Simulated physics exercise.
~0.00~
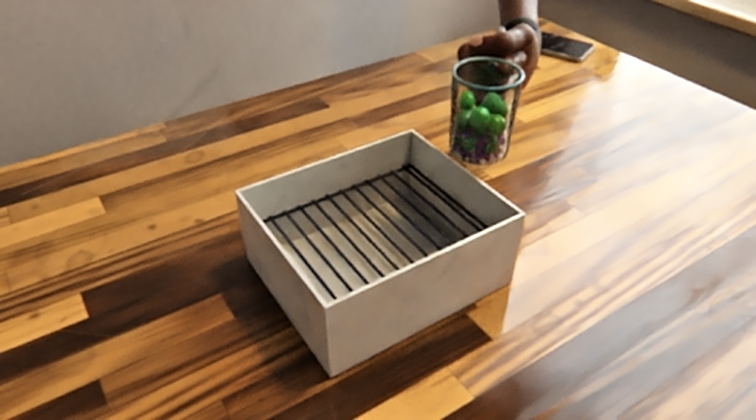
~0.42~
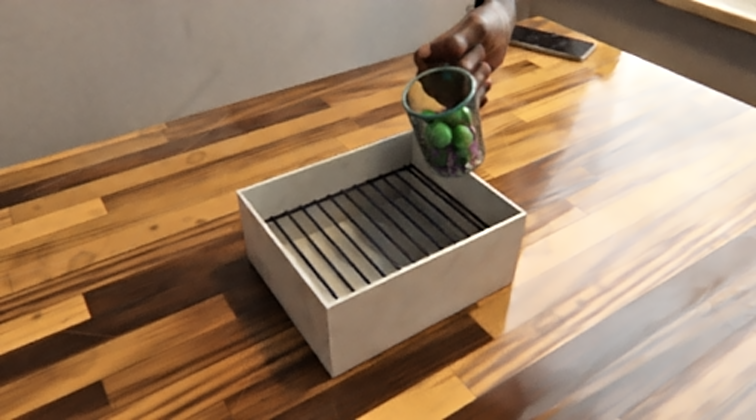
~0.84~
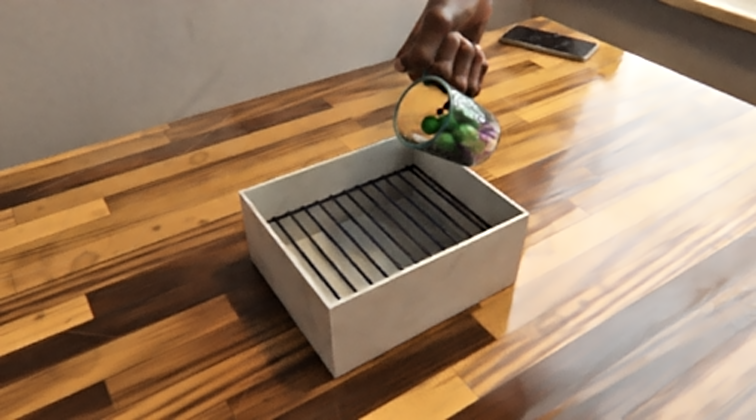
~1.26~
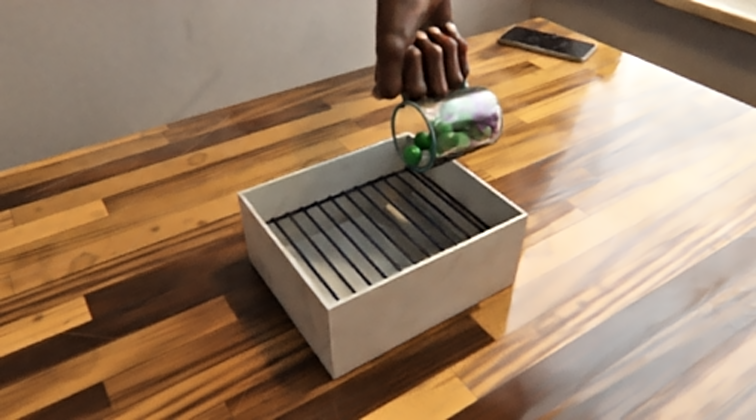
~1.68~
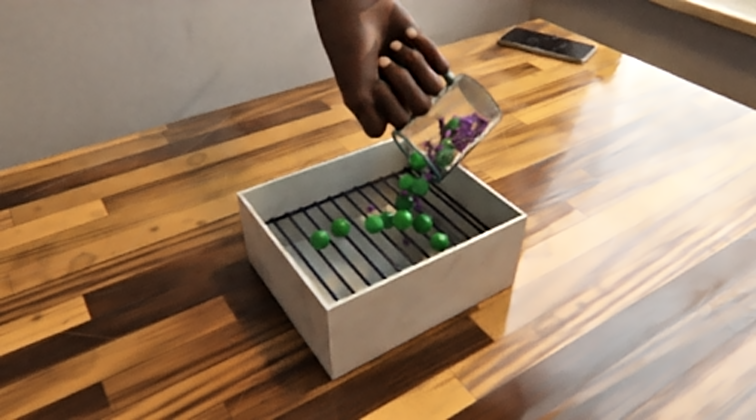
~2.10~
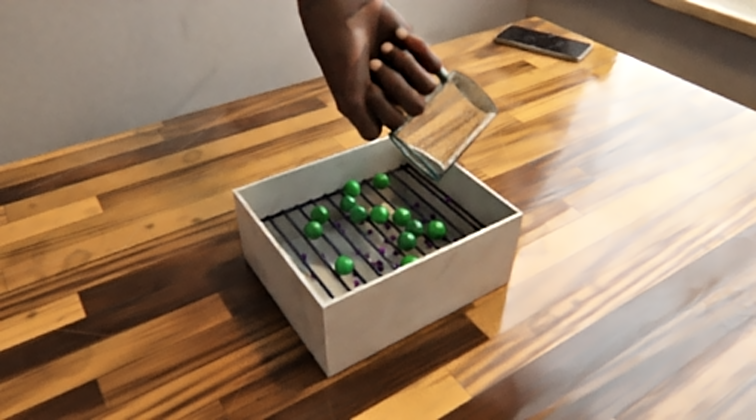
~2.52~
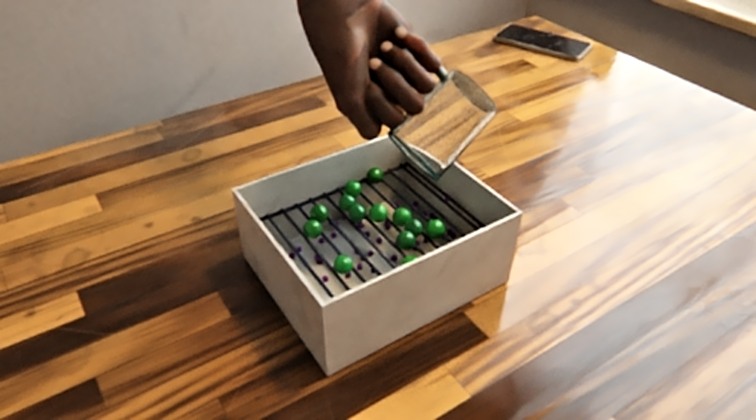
A hand tipped a glass of green balls and tiny purple bits over a wire rack set in a pale box on a wooden table, emptying it, and the green ones stayed on the wires while nearly all the purple ones dropped through.
